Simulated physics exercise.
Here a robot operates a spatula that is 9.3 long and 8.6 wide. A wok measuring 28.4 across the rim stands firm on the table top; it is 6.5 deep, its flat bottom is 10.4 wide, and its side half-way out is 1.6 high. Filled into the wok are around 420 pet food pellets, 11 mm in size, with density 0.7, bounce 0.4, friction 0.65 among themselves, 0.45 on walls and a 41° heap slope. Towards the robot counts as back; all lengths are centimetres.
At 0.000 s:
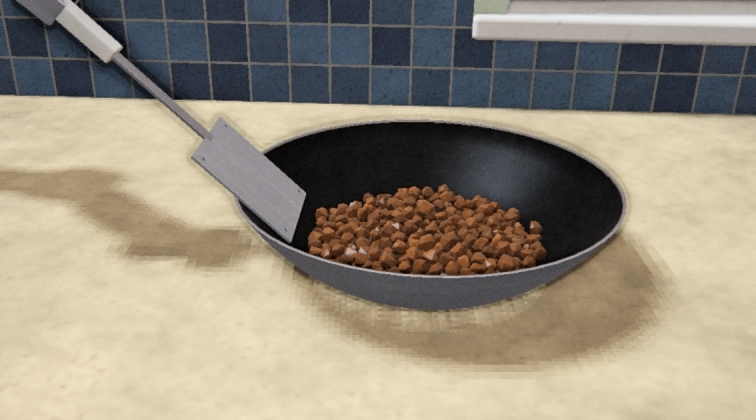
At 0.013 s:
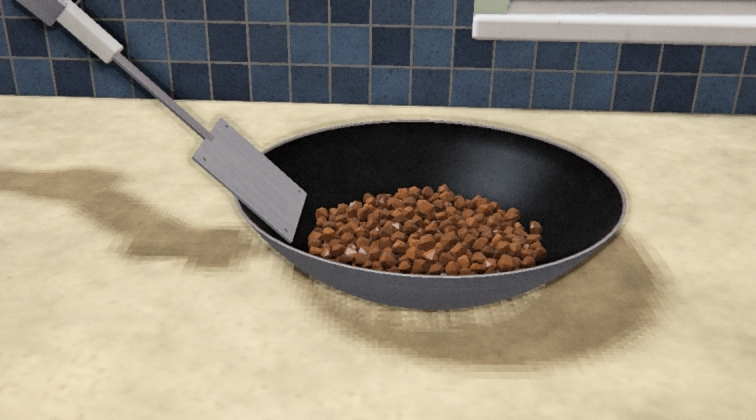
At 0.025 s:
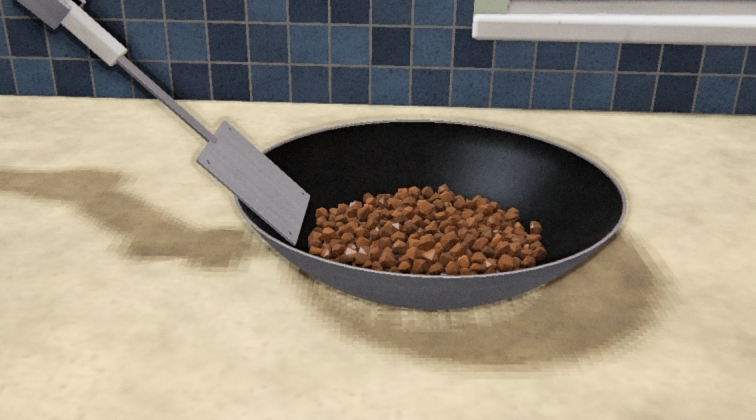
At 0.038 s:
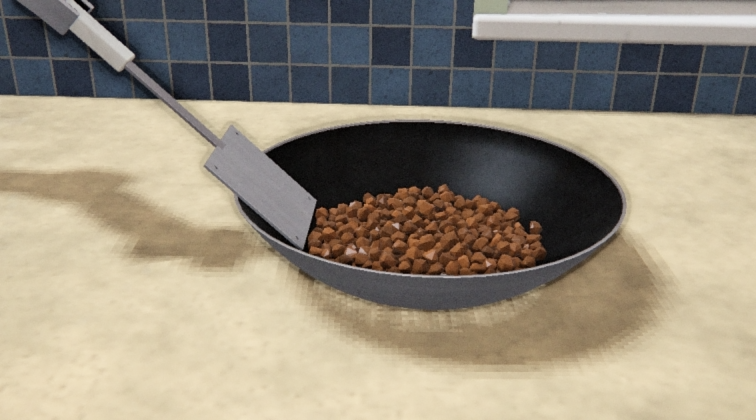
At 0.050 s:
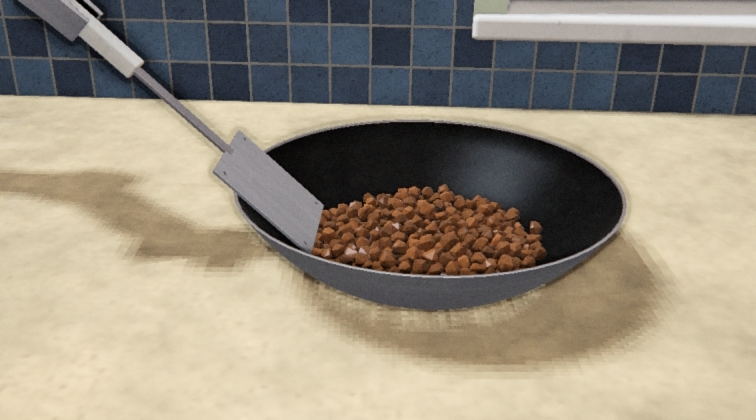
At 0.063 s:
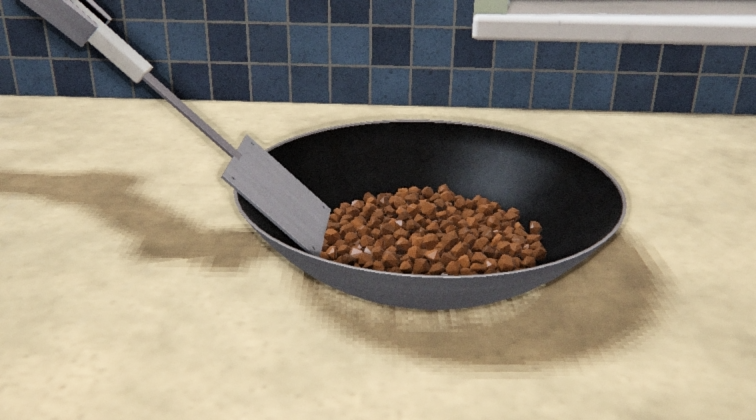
On a pale countertop by blue wall tiles, a metal spatula slides slowly down and right against brown pellets in a black wok.
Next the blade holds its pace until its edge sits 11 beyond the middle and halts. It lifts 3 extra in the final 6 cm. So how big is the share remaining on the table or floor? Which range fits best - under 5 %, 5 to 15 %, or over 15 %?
The range that fits: Over 15 %.
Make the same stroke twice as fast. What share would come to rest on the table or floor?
50 per cent, roughly.
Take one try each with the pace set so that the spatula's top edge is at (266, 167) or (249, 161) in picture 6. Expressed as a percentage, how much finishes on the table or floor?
That comes to some 50 and some 40 percent, in that order.
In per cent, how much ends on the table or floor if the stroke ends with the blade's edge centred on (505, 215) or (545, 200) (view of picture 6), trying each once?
The two tries give near 0 and near 5 in a hundred.
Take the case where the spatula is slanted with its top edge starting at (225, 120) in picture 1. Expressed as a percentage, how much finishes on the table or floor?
About 25 per cent.
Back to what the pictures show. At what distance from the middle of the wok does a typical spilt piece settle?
Some 22 centimetres.
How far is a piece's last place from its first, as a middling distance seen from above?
Somewhere near 7 centimetres, I reckon.
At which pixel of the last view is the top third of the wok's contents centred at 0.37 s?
Centre: Roughly (564, 199) in the last picture.
By 0.22 s, sloping 44°, highest piece 4 above the table; 424 in the wok.
By 0.37 s, sloping 44°, highest piece 8 above the table; 421 in the wok, 3 on the blade or in flight.
By 0.64 s, sloping 44°, highest piece 6 above the table; 305 in the wok, 111 on the table or floor, 8 on the blade or in flight.
By 1.69 s, sloping 44°, highest piece 5 above the table; 305 in the wok, 119 on the table or floor.
Final count, 305 in the wok, 119 on the table or floor. That is 28 % on the table or floor.
